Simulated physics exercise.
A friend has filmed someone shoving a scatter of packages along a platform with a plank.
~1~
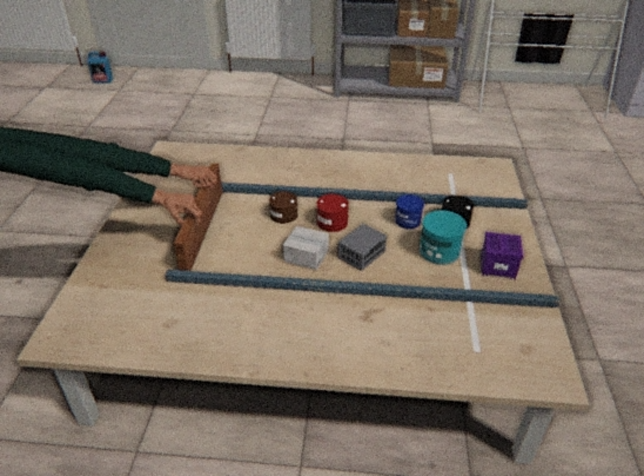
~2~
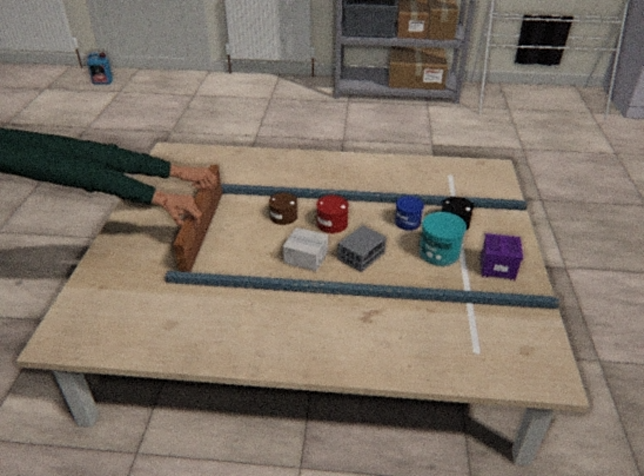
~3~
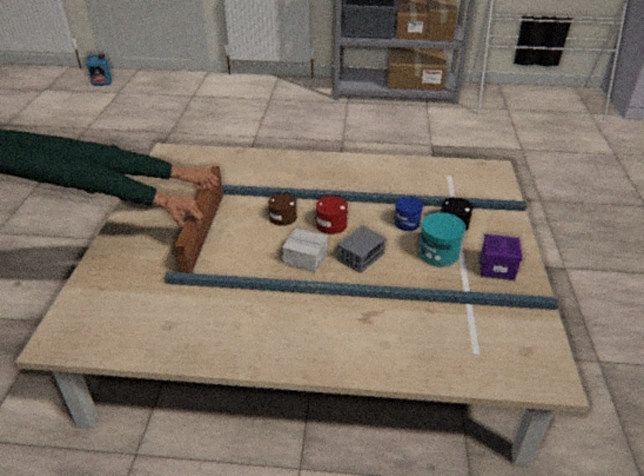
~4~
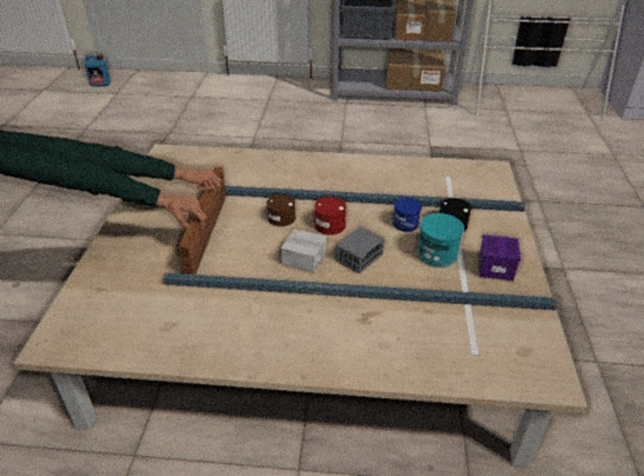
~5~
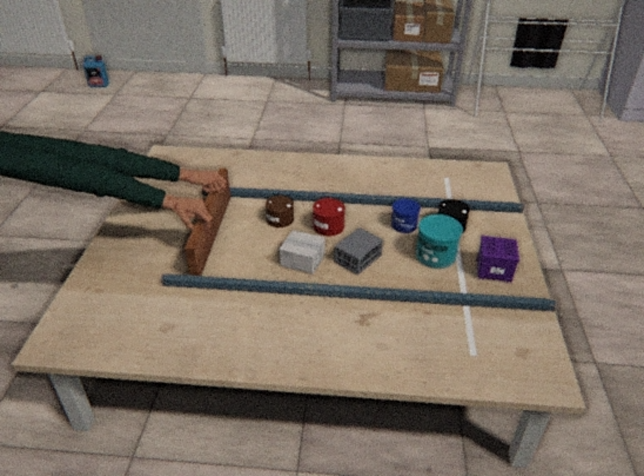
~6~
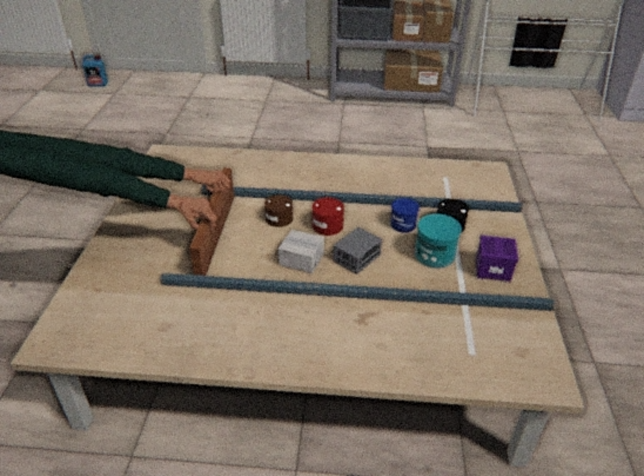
Two hands slide a brown plank slightly right across a table toward scattered, unmoving containers.
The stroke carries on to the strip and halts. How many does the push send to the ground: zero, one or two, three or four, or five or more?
Outcome: The number that fall off is one or two.
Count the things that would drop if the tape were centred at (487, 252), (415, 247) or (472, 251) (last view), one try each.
The counts: 3, 0 and 2.
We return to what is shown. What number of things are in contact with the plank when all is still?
That makes 2.
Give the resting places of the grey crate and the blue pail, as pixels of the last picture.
First (511, 257), then (476, 209).
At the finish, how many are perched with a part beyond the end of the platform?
That would be 0.
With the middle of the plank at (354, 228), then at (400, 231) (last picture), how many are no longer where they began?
The counts are 6 and 8.
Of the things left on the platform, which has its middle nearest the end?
The black canister ends nearest.
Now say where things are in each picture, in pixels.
The first frame shows purple tote (501, 255); black canister (457, 213); turquoise pail (442, 238); plank (201, 215); tape (461, 246).
The second frame shows black canister (456, 214); red canister (332, 214).
The third frame shows turquoise pail (441, 240); brown canister (283, 210).
The fourth frame shows purple tote (499, 258); plank (205, 219).
The fifth frame shows black canister (453, 217); white parcel (303, 252).
The sixth frame shows purple tote (496, 259); black canister (452, 216); turquoise pail (437, 241); plank (215, 220); tape (456, 250).
Soon after, none off yet; purple tote at rest near (496, 259); black canister at rest near (452, 216); turquoise pail at rest near (437, 241).
Then, none off yet; purple tote moved about its own width near (531, 268); black canister moved about its own width near (471, 216); turquoise pail moved about its own width near (500, 245).
By the end, the number that fall off is one or two; fallen, turquoise pail and purple tote.
